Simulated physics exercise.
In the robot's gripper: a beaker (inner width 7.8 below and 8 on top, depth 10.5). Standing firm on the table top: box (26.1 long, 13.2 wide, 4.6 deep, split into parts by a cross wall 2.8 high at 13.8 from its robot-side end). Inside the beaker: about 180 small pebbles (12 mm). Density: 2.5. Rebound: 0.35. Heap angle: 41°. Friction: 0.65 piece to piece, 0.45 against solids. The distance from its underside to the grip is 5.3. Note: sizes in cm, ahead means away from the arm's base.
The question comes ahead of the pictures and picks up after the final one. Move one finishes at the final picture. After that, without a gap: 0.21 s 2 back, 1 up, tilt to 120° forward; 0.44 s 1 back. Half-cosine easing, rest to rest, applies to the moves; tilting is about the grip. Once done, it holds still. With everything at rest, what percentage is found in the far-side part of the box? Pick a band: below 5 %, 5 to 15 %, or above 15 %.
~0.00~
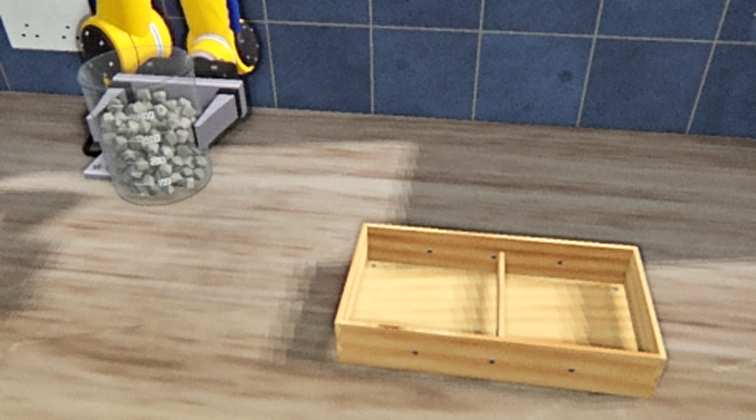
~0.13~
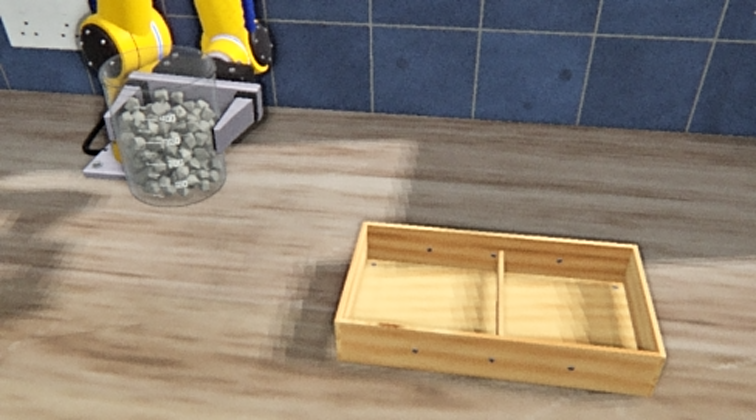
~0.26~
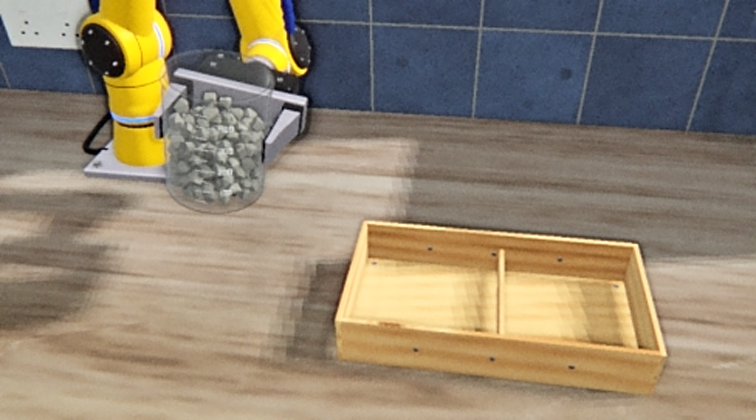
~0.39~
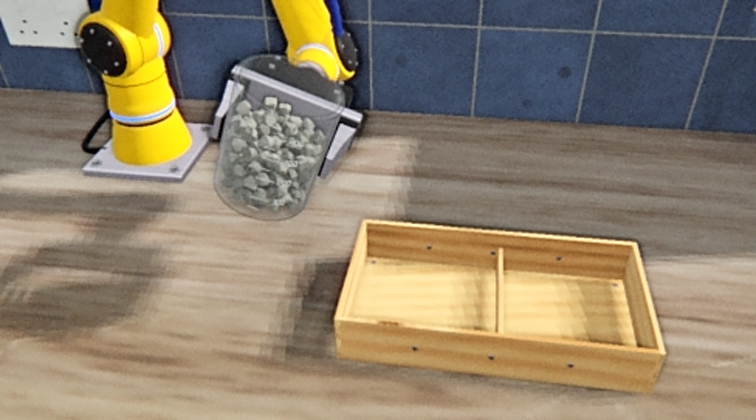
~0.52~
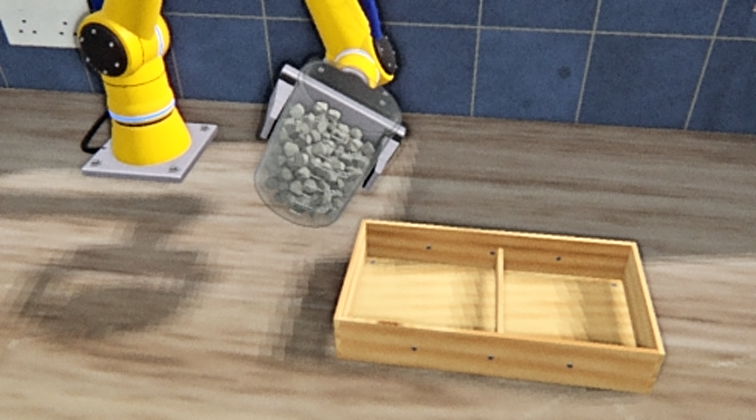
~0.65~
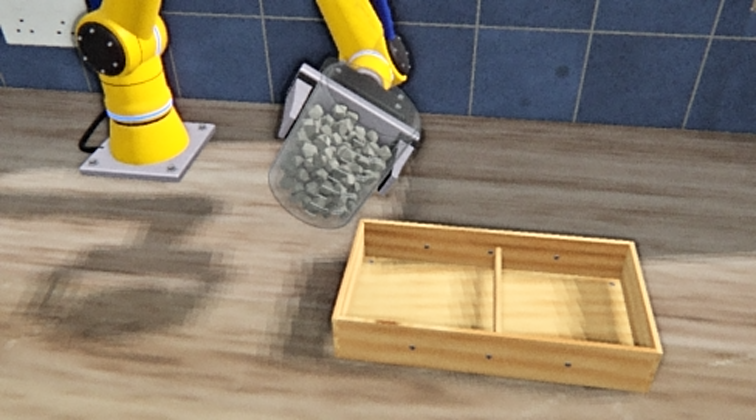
Below 5 %.
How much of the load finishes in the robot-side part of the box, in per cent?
Some 100 percent.
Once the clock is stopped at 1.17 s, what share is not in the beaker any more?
Roughly 50 percent.
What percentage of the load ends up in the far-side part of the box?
Result: Approx. 0 %.
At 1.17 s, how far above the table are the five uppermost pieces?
I'd put it near 18 cm.
By 0.91 s, tilted 120° forward, highest piece 22 above the table; 175 in the beaker.
By 1.17 s, tilted 120° forward, highest piece 18 above the table; 85 in the beaker, 85 in the robot-side part, 5 in flight or on a rim.
By 1.50 s, tilted 120° forward, highest piece 15 above the table; 160 in the robot-side part, 14 in the beaker, 1 in flight or on a rim.
By 2.55 s, tilted 120° forward, highest piece 4 above the table; 175 in the robot-side part.
Final count, 175 in the robot-side part. That is 0 % in the far-side part of the box.
